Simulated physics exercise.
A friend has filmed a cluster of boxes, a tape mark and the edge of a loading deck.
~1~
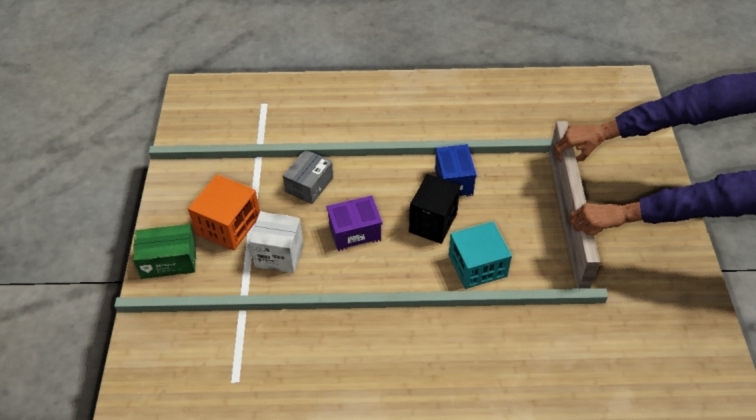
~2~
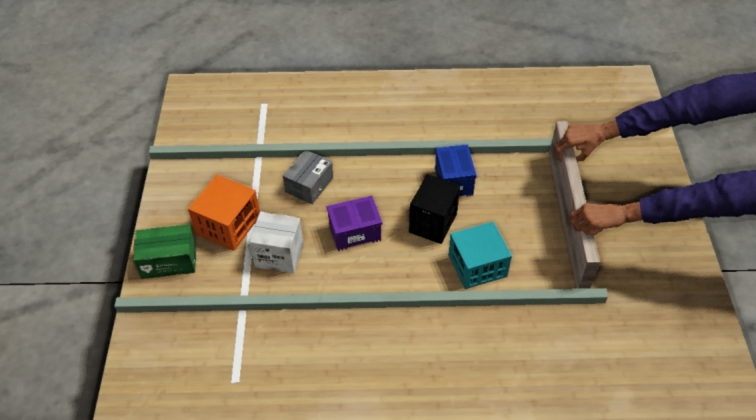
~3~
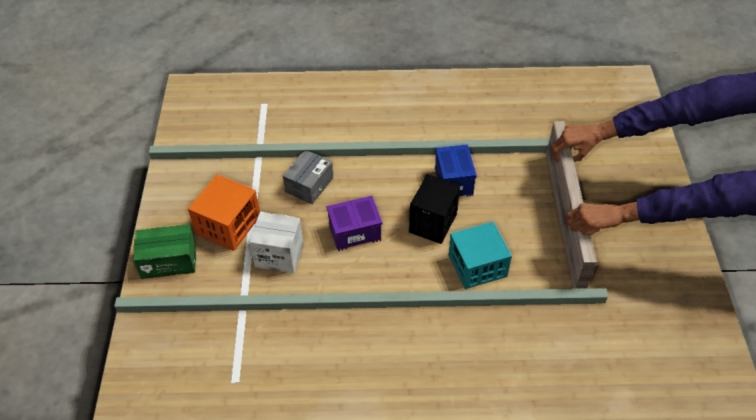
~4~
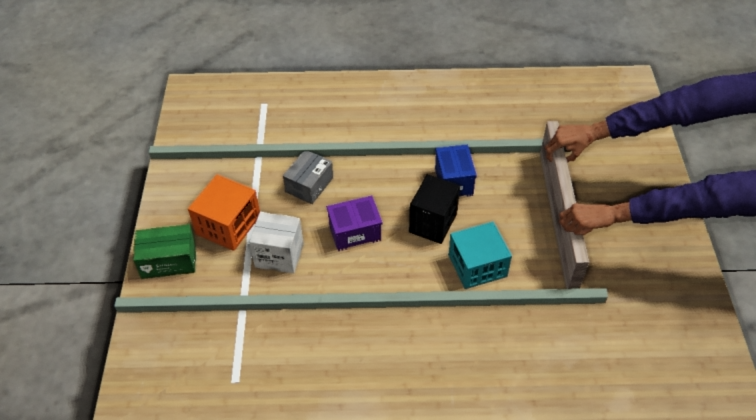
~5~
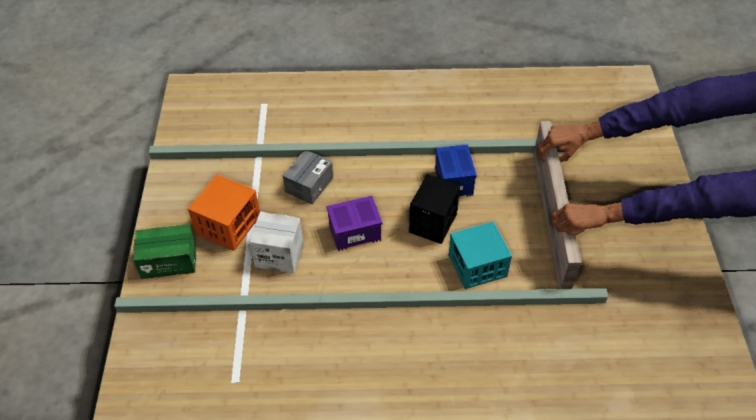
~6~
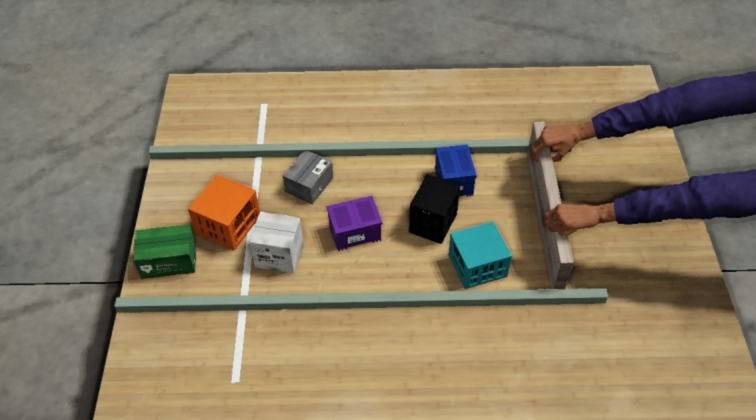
On a wooden loading deck, two hands slide a plank slightly left between rails while the scattered coloured boxes stay still.
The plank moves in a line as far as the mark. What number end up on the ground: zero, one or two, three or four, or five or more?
In the end the number that fall off is zero.
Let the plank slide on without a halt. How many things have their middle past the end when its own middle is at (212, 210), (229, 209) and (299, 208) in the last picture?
The counts: 2, 2 and 0.
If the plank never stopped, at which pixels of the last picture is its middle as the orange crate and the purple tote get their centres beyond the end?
At (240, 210) for the orange crate; at (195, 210) for the purple tote.
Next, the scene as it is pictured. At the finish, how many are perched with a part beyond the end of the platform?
It comes to 2.
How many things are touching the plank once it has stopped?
The number is 3.
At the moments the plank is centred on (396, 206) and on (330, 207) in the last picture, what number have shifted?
First 4, then 7.
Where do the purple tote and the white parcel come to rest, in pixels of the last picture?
The purple tote at (190, 220), the white parcel at (174, 263).
Early on, none off yet; green box at rest near (165, 252); orange crate at rest near (225, 212); white parcel at rest near (277, 243).
Finally, the number that fall off is zero.
